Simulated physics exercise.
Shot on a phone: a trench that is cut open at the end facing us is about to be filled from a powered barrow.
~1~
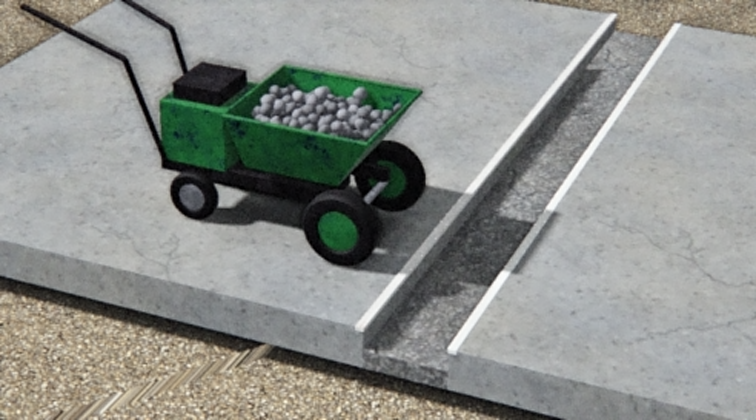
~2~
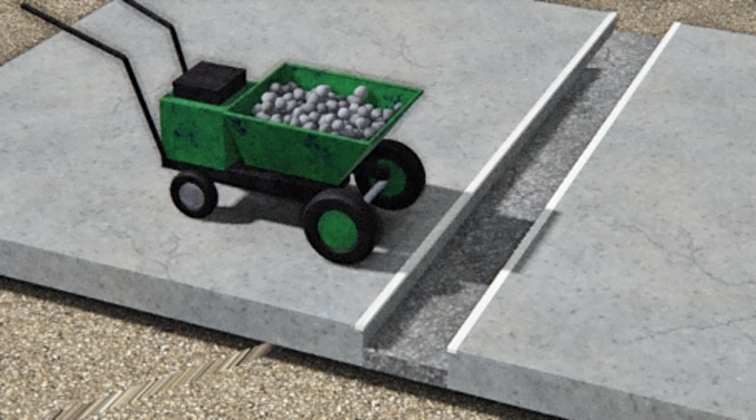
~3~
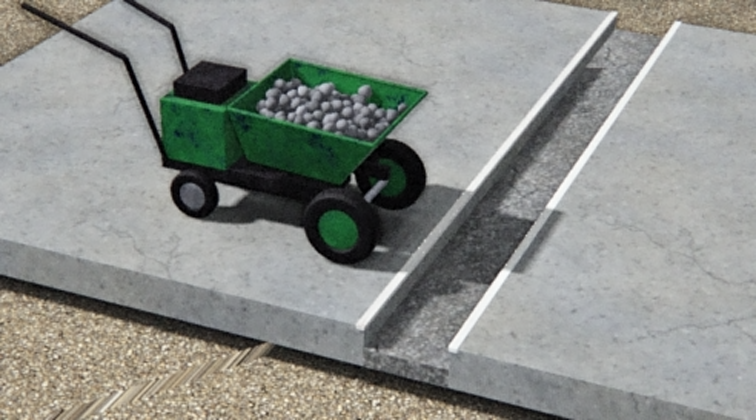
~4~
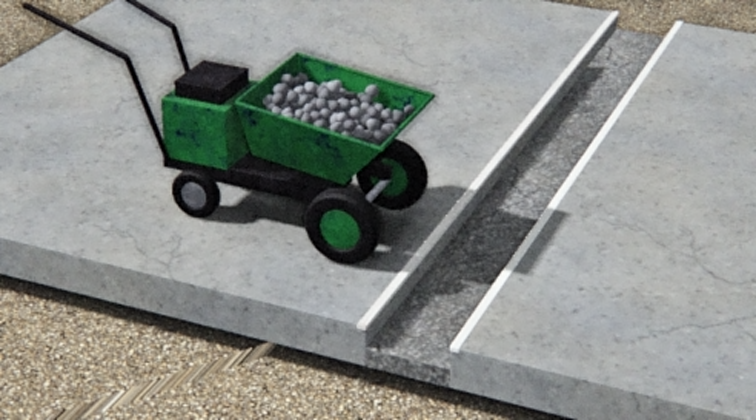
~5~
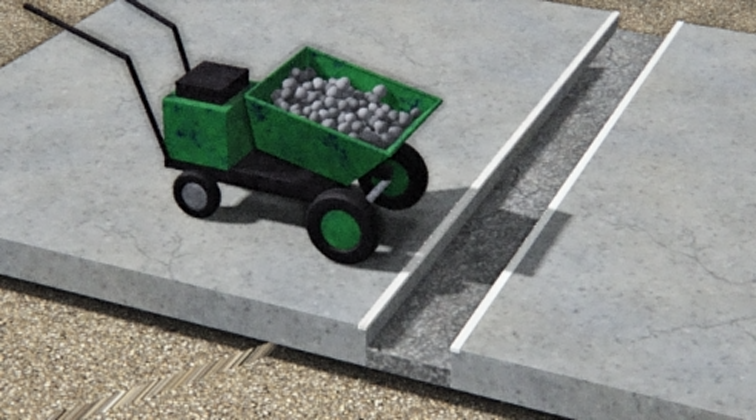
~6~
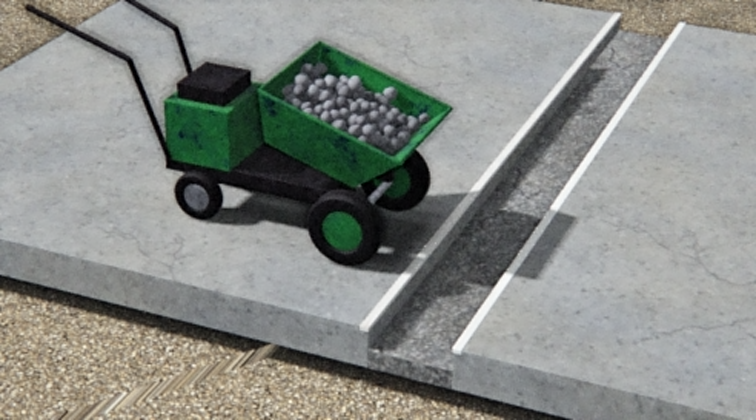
The video shows a green powered barrow loaded with round grey cobbles standing on a concrete slab beside a shallow trench, as its skip gradually tilts forward to the right, the rear rising while the wheels stay in place.
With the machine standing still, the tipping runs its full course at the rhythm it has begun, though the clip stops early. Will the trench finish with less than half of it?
No, more than half.
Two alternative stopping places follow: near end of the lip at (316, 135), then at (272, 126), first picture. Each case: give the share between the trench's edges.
About 80 %, then 40 %.
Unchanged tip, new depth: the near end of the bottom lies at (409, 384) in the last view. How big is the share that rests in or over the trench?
90 %.
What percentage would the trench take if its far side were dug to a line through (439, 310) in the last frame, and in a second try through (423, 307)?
Roughly 20 % first, 0 % second.
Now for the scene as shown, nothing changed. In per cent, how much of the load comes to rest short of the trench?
I'd put it at around 0 percent.
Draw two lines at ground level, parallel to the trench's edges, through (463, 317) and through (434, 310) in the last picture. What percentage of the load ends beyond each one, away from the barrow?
About 40 % and 70 %.
Soon after the last picture, skip tipped steeply; all in the skip.
A little later, skip tipped right over; most in the skip; about a quarter in or heaped over the trench; a stray few beyond it; a stray few falling.
Later still, skip tipped right over; a small part in the skip; about two thirds in or heaped over the trench; about a quarter beyond it.
By the end, skip tipped right over; a stray few in the skip; most in or heaped over the trench; about a quarter beyond it.
